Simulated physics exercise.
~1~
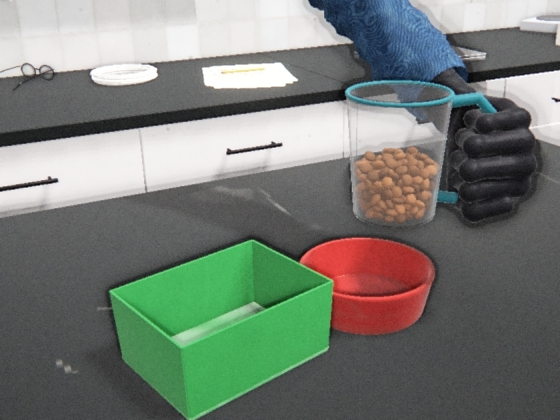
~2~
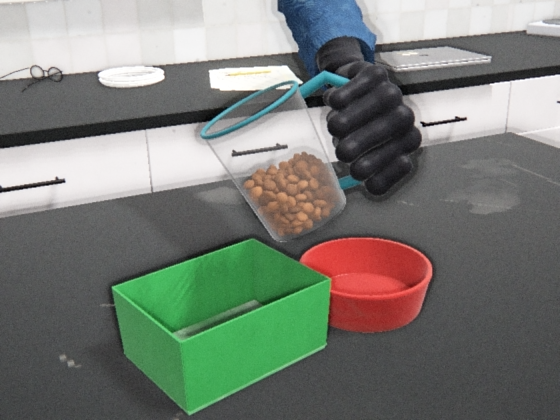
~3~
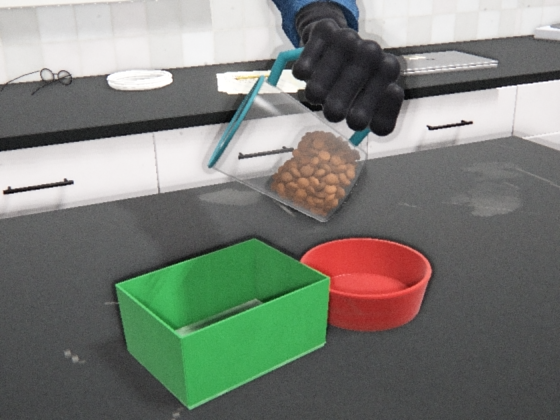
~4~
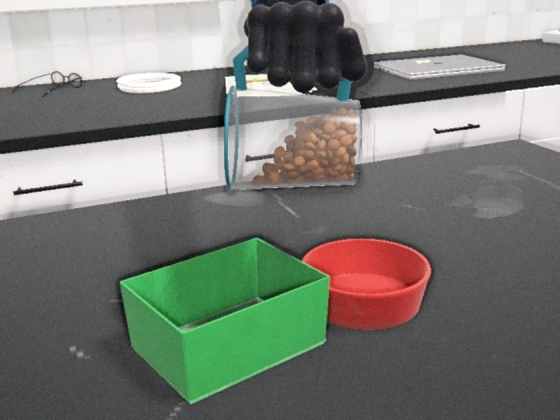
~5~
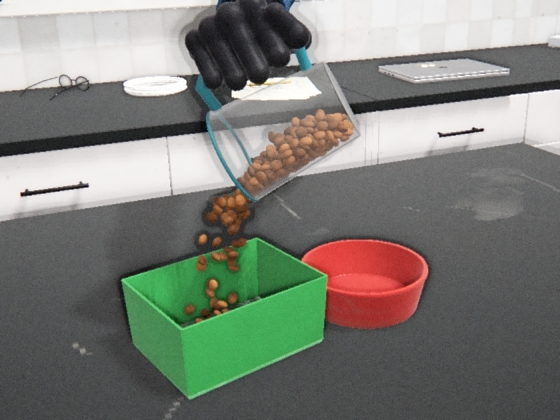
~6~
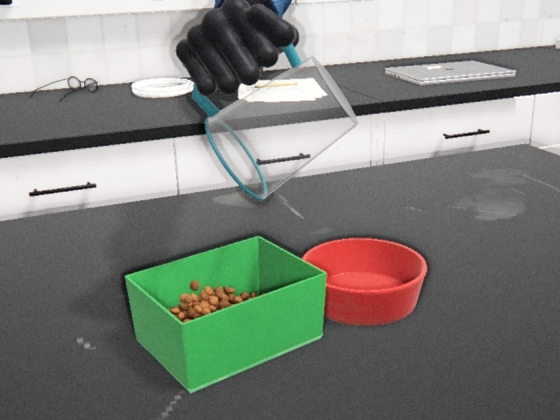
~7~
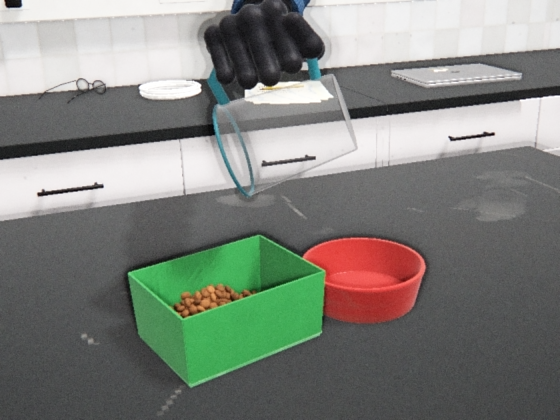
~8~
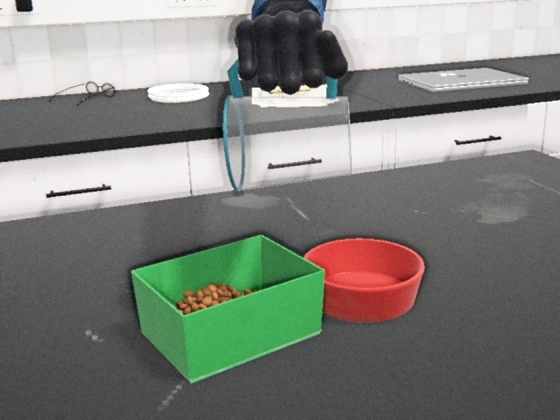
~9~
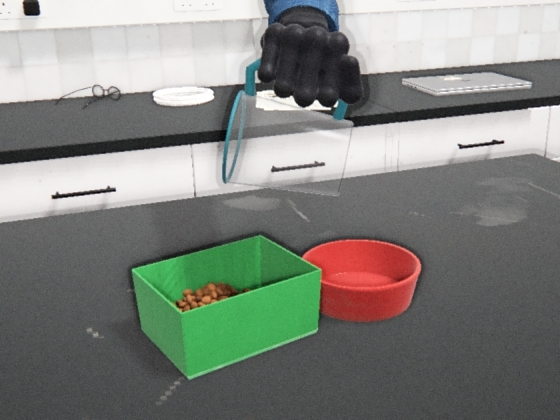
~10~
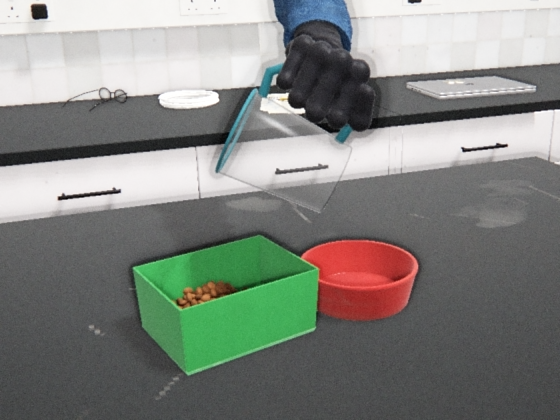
On a dark countertop in a white-tiled room with drawers behind, a green rectangular tin and a round red dish sit side by side. A black-gloved hand holds a clear cup of brown kibble by its teal handle above them. The hand carries the cup left, tilting it until it lies on its side over the tin. It tips further, and the kibble spills over the rim into the green tin until the cup is empty. The hand then gradually turns the cup partway back up, leaving all the kibble heaped in the green tin and the red dish empty.
